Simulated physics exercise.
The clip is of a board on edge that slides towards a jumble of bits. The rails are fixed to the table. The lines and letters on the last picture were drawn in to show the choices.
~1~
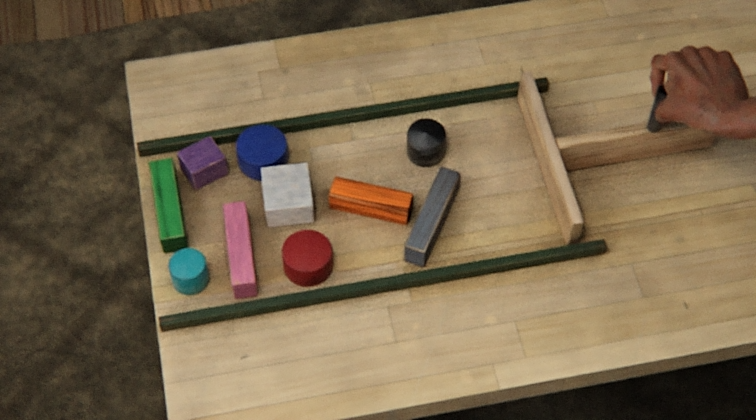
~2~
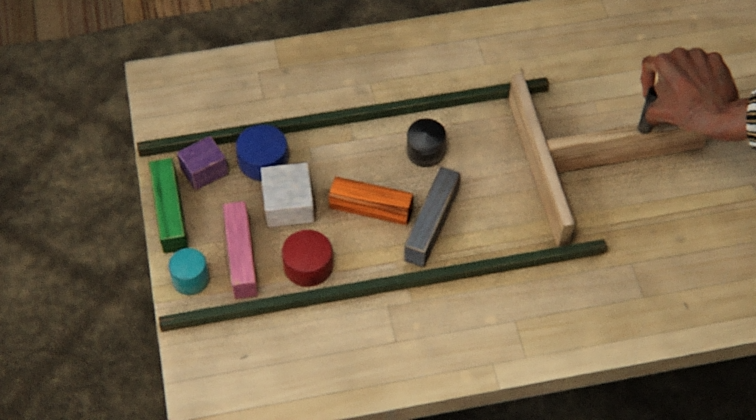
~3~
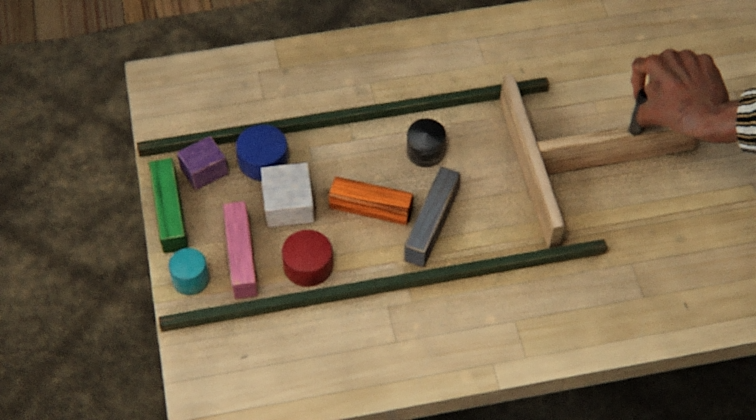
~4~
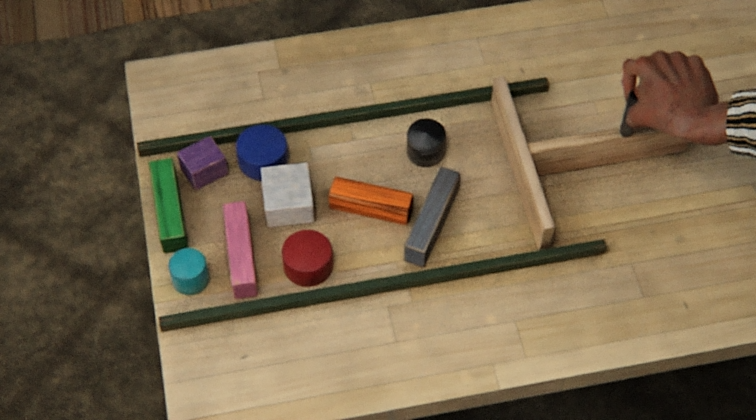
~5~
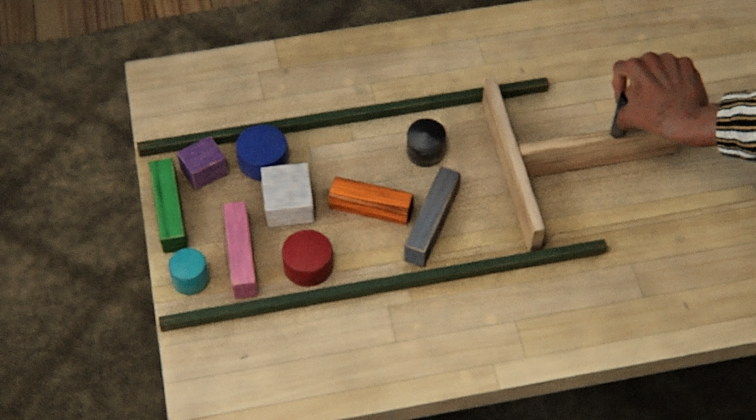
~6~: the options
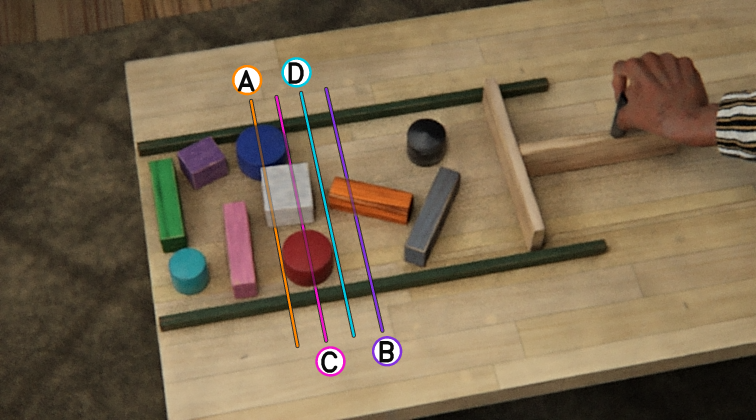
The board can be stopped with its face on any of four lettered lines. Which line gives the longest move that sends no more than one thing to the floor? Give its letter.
At A, and not beyond.
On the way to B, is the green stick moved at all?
No.
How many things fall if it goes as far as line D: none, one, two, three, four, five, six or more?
The count is none.
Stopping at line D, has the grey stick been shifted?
Yes.
On the marked copy, A at (273, 216); B at (353, 202); C at (300, 211); D at (326, 207).
Taking A. A third of the way, board (428, 165); black tin (393, 148); grey stick (415, 219).
Two thirds of the way, board (342, 179); pink bar (223, 254); white block (225, 193).
When it is over, board (276, 190); green stick over the edge; turquoise tin (156, 290); one fallen.
As for the rest, B is within the limit but short; C is within the limit but short; D is within the limit but short.
